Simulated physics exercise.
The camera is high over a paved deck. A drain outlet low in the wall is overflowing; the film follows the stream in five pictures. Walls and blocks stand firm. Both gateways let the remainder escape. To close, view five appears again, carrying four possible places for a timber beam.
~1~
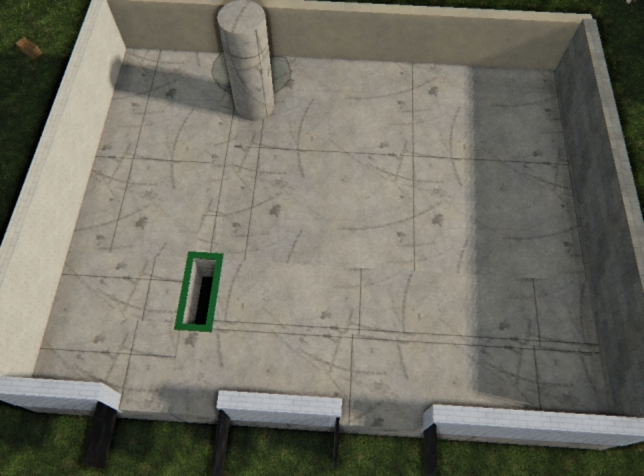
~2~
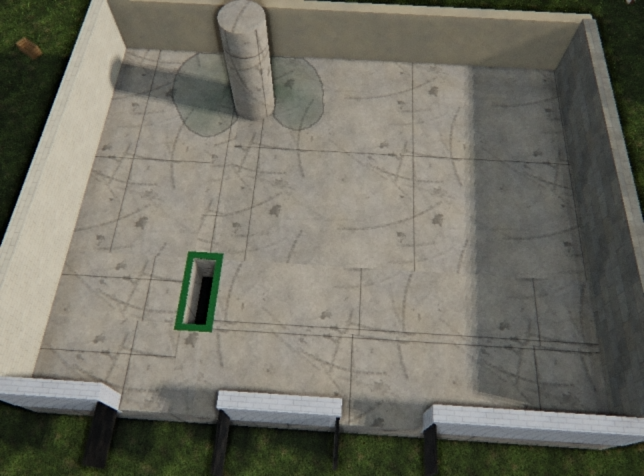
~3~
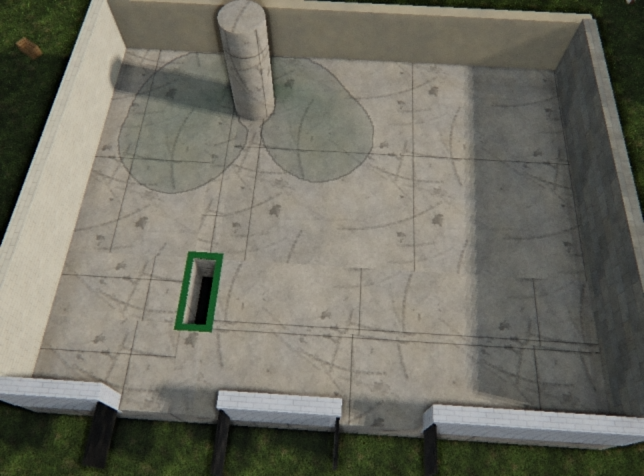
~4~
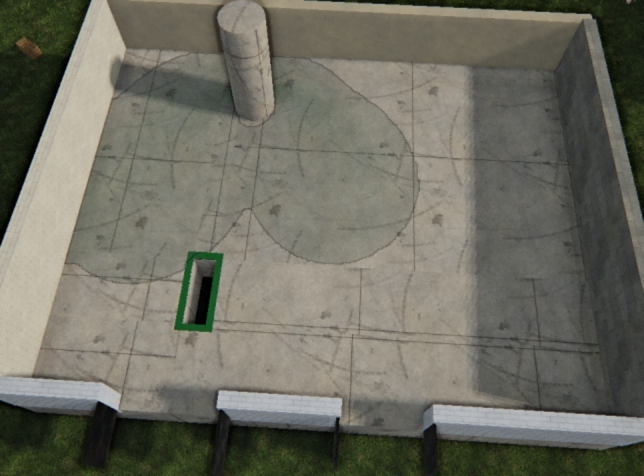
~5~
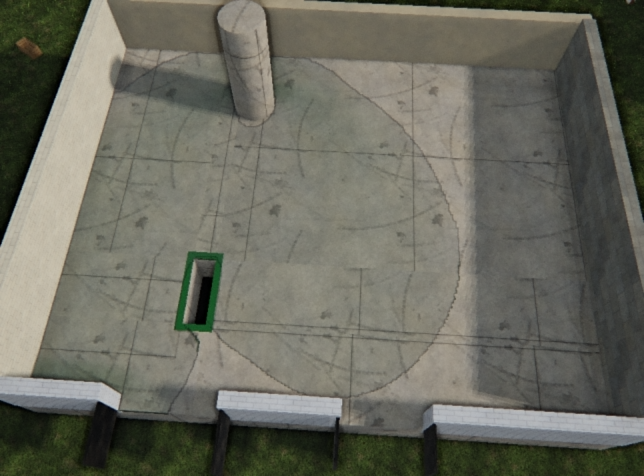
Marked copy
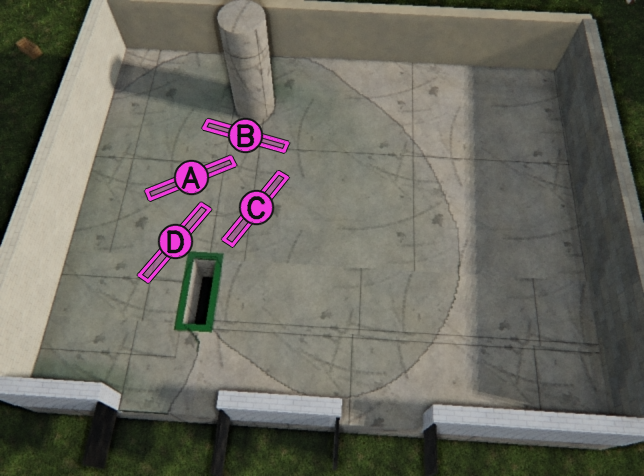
Water spreads from the column's base across the paved deck and reaches the green drain pit.
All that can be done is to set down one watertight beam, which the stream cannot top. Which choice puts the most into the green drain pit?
The best spot is C.
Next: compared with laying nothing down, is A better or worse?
Spot A is worse.
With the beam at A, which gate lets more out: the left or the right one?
The left gate.
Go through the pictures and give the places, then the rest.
In the first frame, outfall partly hidden; green drain pit at (200, 291); open gate at (175, 398); open gate at (381, 412); 2 % of the ground under water, visible out to (221, 83); green drain pit still dry.
In the second frame, 7 % of the ground under water, visible out to (187, 121); green drain pit still dry.
In the third frame, 17 % of the ground under water, visible out to (169, 191); green drain pit still dry.
In the fourth frame, 35 % of the ground under water, visible out to (73, 256); green drain pit still dry.
In the fifth frame, 57 % of the ground under water, visible out to (395, 365); green drain pit taking water.
In magenta, A from (148, 195) to (232, 161); B from (206, 124) to (285, 147); C from (228, 242) to (282, 175); D from (143, 278) to (205, 206).
For spot A, about 5 % of the stream goes into the green drain pit, about 93 % out by the gates.
For spot B, about 7 % of the stream goes into the green drain pit, about 91 % out by the gates.
For spot C, about 12 % of the stream goes into the green drain pit, about 86 % out by the gates.
For spot D, about 6 % of the stream goes into the green drain pit, about 92 % out by the gates.
